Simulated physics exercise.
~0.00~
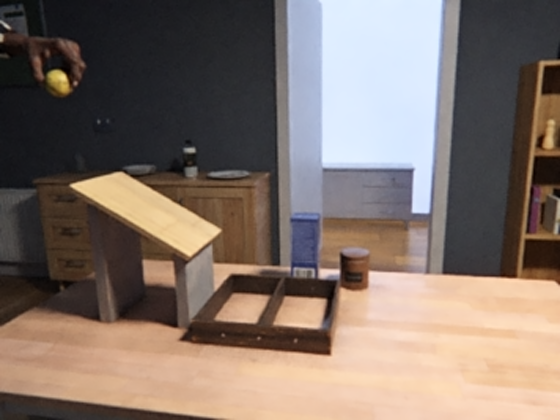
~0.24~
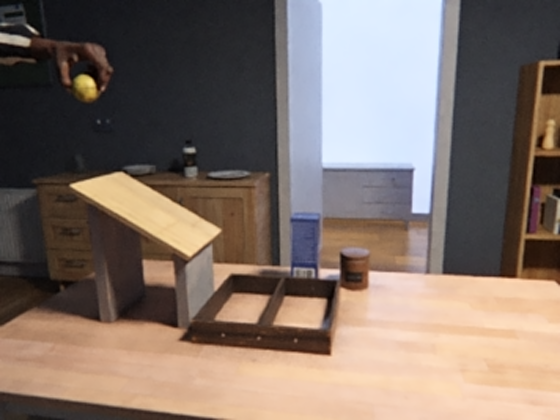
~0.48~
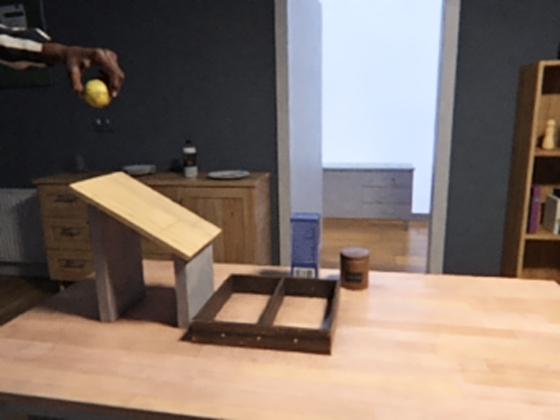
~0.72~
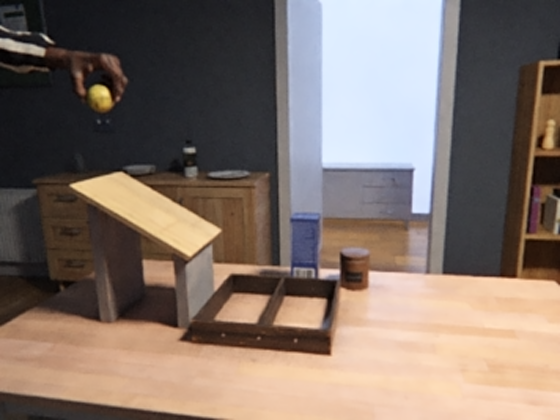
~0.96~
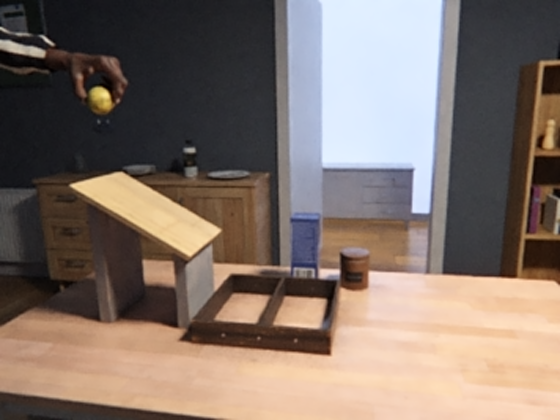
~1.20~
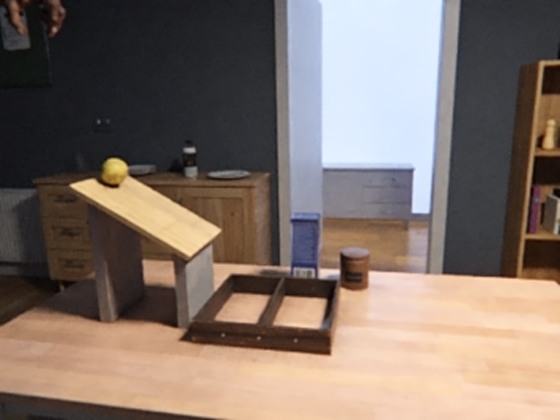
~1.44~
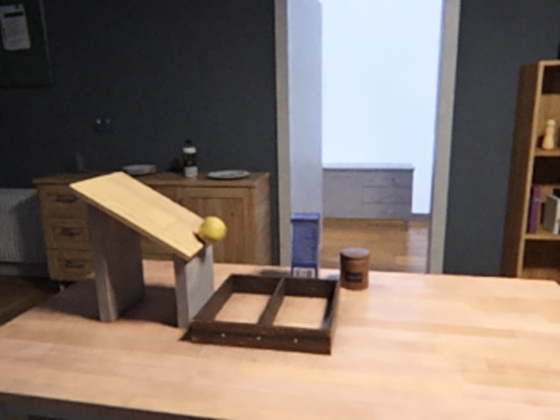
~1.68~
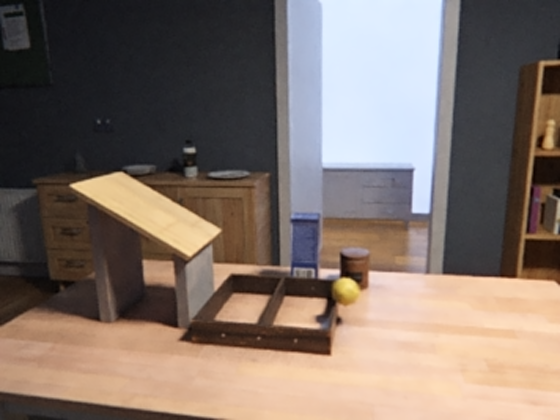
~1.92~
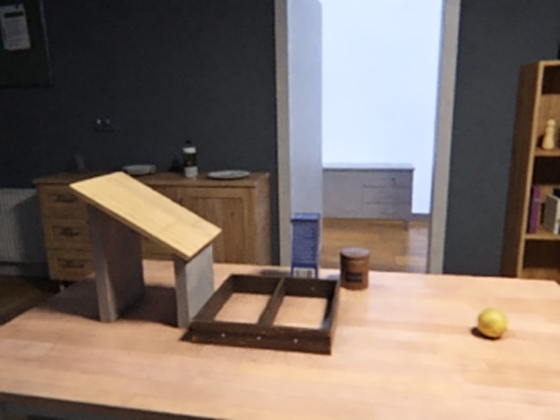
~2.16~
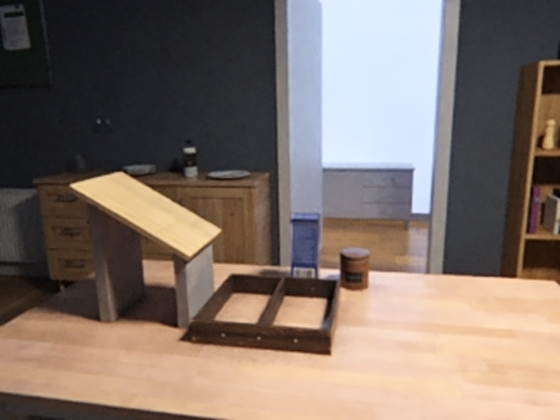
A hand reaches in at the upper left, holding a yellow ball above a wooden ramp on a light wooden table, seen from a fixed view across a dark-walled room. Right of the ramp lies an open dark tray with two bays, with a blue carton and a brown jar behind it. The hand carries the ball right, pauses over the ramp's top, then lets go and withdraws. The ball descends the slope, leaves its lower end and passes over the tray. It continues right across the table and goes out of sight, leaving both bays empty.
